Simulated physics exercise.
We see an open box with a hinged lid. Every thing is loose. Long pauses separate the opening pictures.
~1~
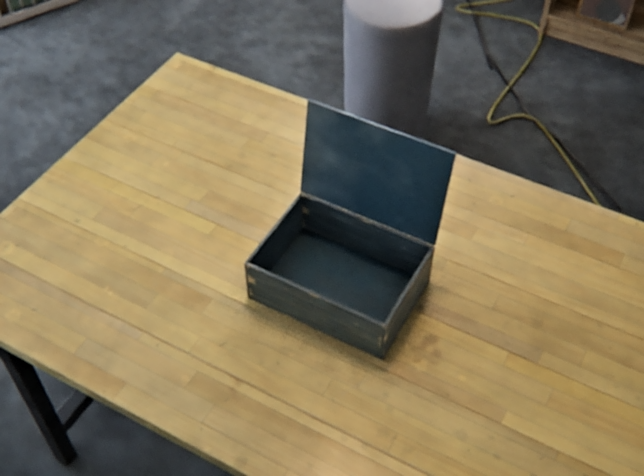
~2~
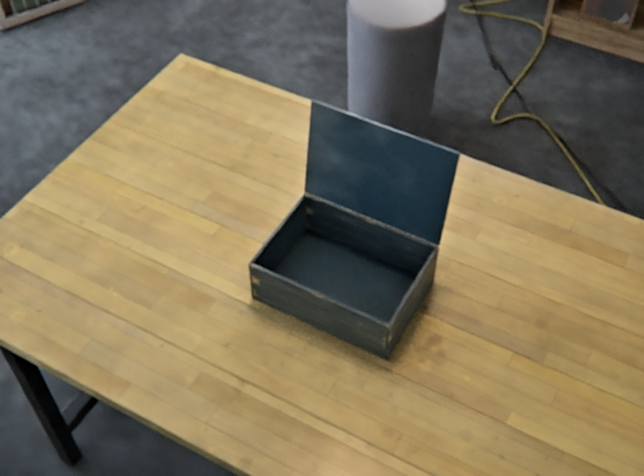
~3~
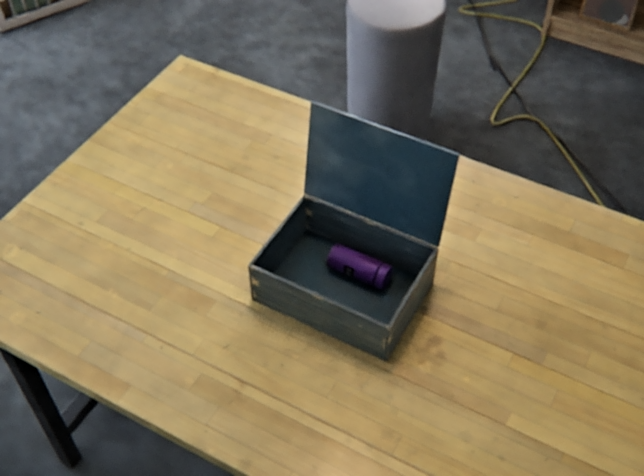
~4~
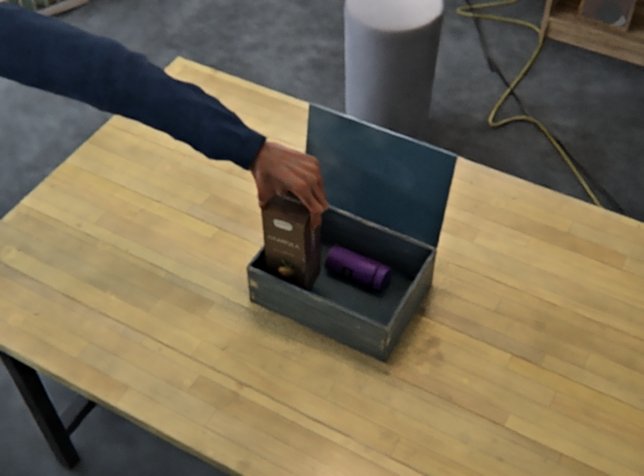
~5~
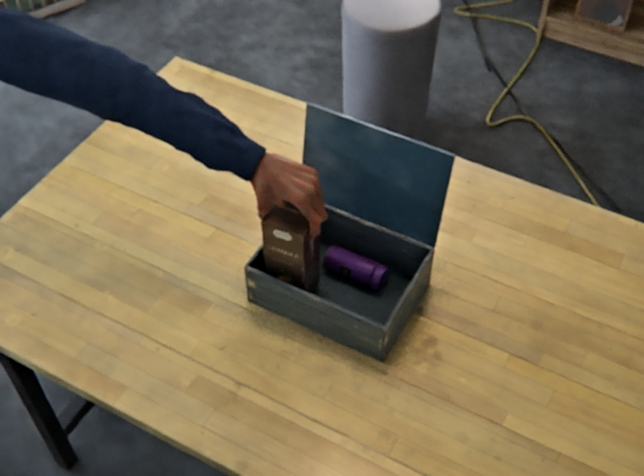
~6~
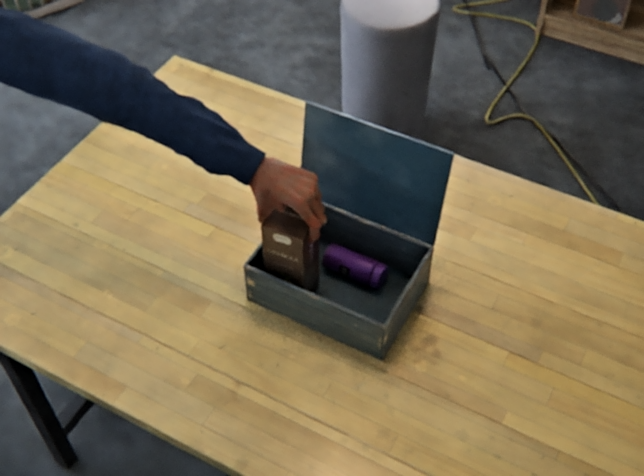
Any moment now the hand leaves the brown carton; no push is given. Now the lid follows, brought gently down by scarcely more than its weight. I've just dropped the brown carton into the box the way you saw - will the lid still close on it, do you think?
No, it won't close.
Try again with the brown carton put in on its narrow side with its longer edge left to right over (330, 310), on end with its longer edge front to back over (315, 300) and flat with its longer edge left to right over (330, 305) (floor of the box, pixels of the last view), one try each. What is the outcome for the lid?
Shut; open; shut.
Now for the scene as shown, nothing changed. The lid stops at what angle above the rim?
Some 45° above the rim.
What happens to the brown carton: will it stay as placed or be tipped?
As it turns out, the brown carton keeps its original angle.
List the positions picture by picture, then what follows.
The last thing is not in view yet, in the first picture.
The last thing is not in view yet, in the second picture.
The last thing is not in view yet; purple shaker (360, 266), in the third picture.
On its way; brown carton (293, 243); purple shaker (358, 268), in the fourth picture.
On its way; brown carton (292, 253); purple shaker (356, 267), in the fifth picture.
In place under the hand; brown carton (292, 257); purple shaker (355, 266), in the sixth picture.
Then, 1.10 s on from there, lid starting down.
Then, 1.40 s on from there, lid 77° above the rim.
Then, 1.60 s on from there, lid 59° above the rim.
Then, 1.70 s on from there, lid 47° above the rim.
In the end, lid 44° above the rim; both unmoved. At the end, from the last picture's camera, brown carton near (292, 257).
